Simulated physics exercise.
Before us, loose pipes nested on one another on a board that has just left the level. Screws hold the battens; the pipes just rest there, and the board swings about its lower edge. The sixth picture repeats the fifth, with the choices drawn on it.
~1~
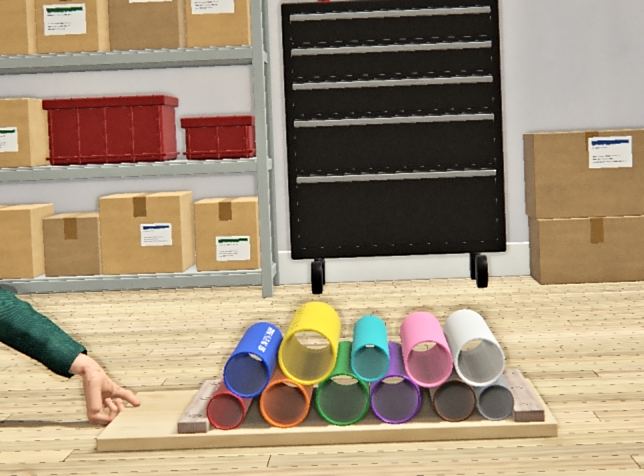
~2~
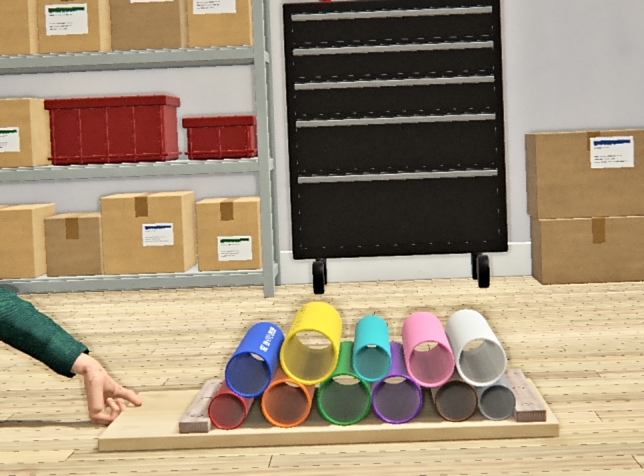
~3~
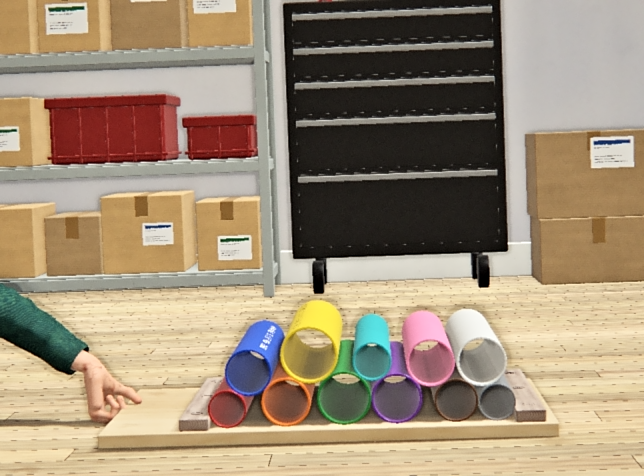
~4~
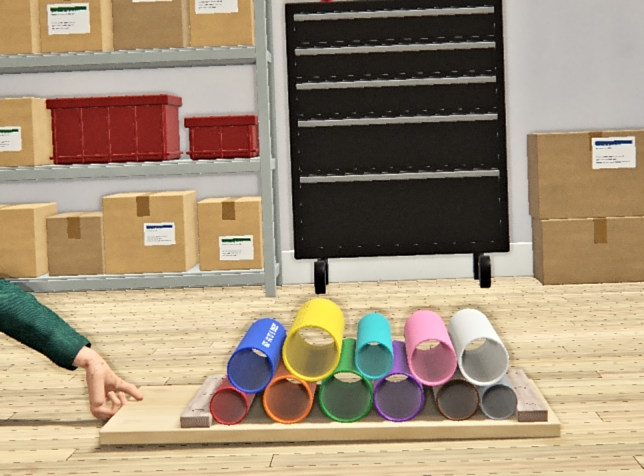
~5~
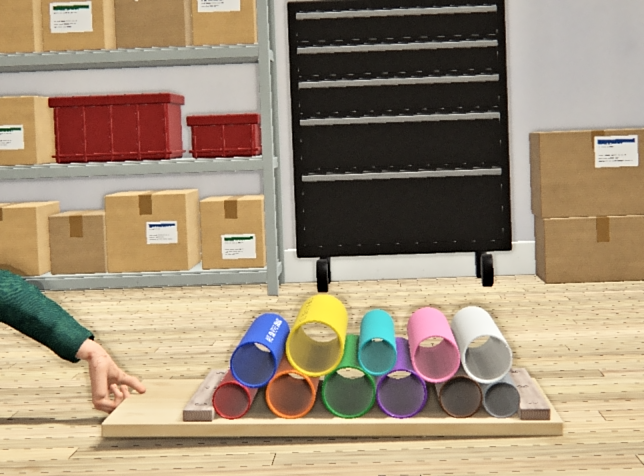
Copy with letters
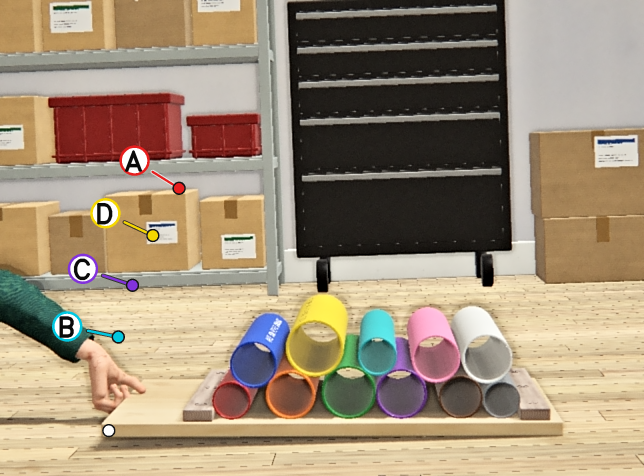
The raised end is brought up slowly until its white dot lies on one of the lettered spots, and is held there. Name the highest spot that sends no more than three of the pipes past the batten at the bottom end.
No higher than D.
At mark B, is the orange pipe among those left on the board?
The orange pipe: Yes.
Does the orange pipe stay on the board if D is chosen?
The orange pipe: Yes.
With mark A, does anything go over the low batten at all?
At A: Yes.
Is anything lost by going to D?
At D: Yes.
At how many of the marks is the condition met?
Three of them.
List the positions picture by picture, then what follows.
The first picture shows pink pipe (429, 363); blue pipe (247, 374); turquoise pipe (370, 362).
The second picture shows turquoise pipe (372, 362); white pipe (482, 361).
The third picture shows board (331, 405); red pipe (227, 409); orange pipe (286, 402); yellow pipe (309, 355).
The fourth picture shows board (332, 404); red pipe (229, 406); orange pipe (288, 400).
The fifth picture shows board (335, 400); red pipe (232, 401); orange pipe (291, 395).
On the copy, A at (179, 188); B at (118, 337); C at (133, 285); D at (153, 236); the white dot at (109, 430).
On D. First, board at 16°.
Then, board at 27°.
Finally, board at 27°, two over the low batten (pink, white).
By contrast, A eleven over the low batten; B one over the low batten (white); C one over the low batten (white).
